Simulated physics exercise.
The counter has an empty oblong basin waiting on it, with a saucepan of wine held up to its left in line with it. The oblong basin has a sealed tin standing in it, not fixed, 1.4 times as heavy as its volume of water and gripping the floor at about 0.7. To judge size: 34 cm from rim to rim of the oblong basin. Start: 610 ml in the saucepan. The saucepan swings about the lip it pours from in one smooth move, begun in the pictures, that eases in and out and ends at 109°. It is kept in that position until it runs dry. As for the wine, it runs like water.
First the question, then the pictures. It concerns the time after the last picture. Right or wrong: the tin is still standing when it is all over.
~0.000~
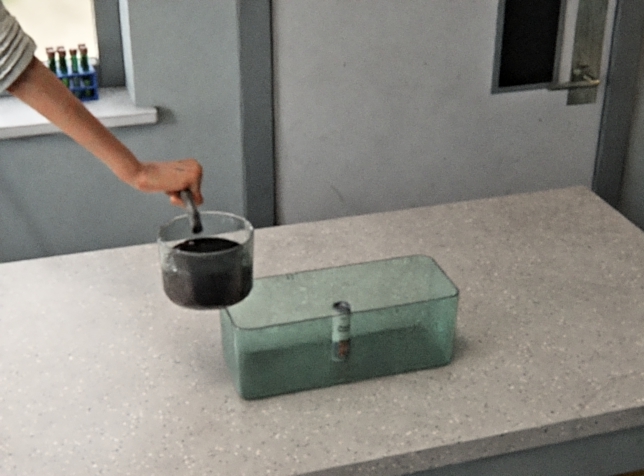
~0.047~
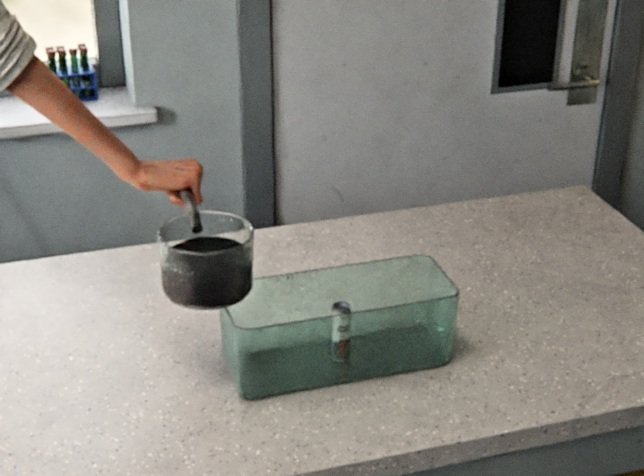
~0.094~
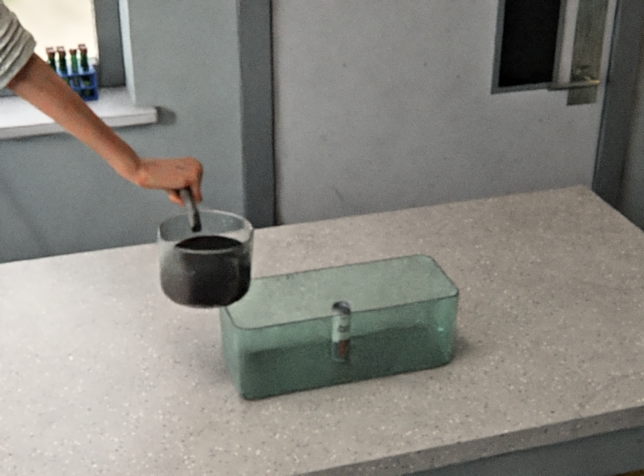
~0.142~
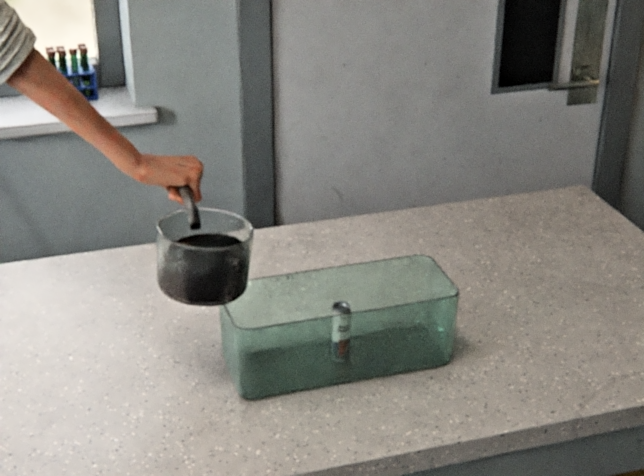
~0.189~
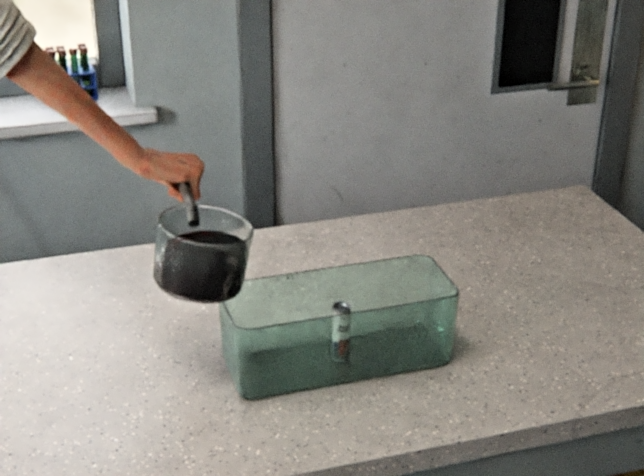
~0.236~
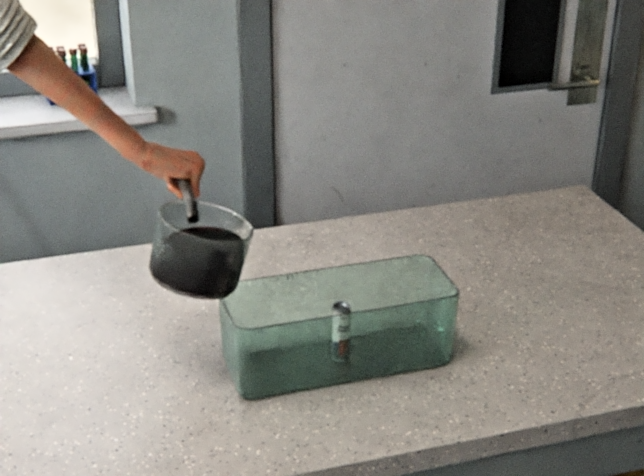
Wrong, it has gone over.
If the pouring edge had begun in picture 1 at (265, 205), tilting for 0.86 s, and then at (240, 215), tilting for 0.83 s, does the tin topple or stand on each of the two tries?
First it keeps standing; then it falls.
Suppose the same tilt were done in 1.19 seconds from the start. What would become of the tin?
After the tilt, the tin has tipped over.
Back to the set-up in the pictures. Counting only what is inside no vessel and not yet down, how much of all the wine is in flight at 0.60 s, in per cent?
At that moment, about 20 percent.
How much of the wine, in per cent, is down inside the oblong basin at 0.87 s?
Some 56 percent of the total.
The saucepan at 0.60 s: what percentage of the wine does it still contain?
Roughly 80 per cent.
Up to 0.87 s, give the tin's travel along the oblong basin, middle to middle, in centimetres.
Roughly 1 cm.
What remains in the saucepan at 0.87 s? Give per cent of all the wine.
What remains is about 16 percent of it all.
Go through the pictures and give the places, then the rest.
It leans 0°; its right rim is at (251, 227); the wine meets the walls at (162, 261) and (249, 249); the oblong basin's rim runs from (226, 308) to (445, 275); the tin's top is at (342, 308), in the first picture.
It leans 1°; its right rim is at (251, 227); the wine meets the walls at (162, 261) and (249, 248), in the second picture.
It leans 3°; its right rim is at (251, 227); the wine meets the walls at (161, 261) and (248, 246), in the third picture.
It leans 6°; its right rim is at (251, 227); the wine meets the walls at (159, 259) and (247, 244), in the fourth picture.
It leans 10°; its right rim is at (251, 227); the wine meets the walls at (157, 256) and (245, 241), in the fifth picture.
It leans 15°; its right rim is at (251, 228); the wine meets the walls at (154, 251) and (244, 238), in the sixth picture.
By 0.60 s the tilt is 76° and 80 per cent is still to pour; the tin stands where it began.
By 0.87 s the tilt is 107° and 17 per cent is still to pour; the tin leans 10°.
By 1.15 s the tilt is 109° and 0 per cent is still to pour; the tin lies on its side.
By 1.46 s the tilt is 109° and 0 per cent is still to pour; the tin lies on its side.
At rest the tin lies on its side.
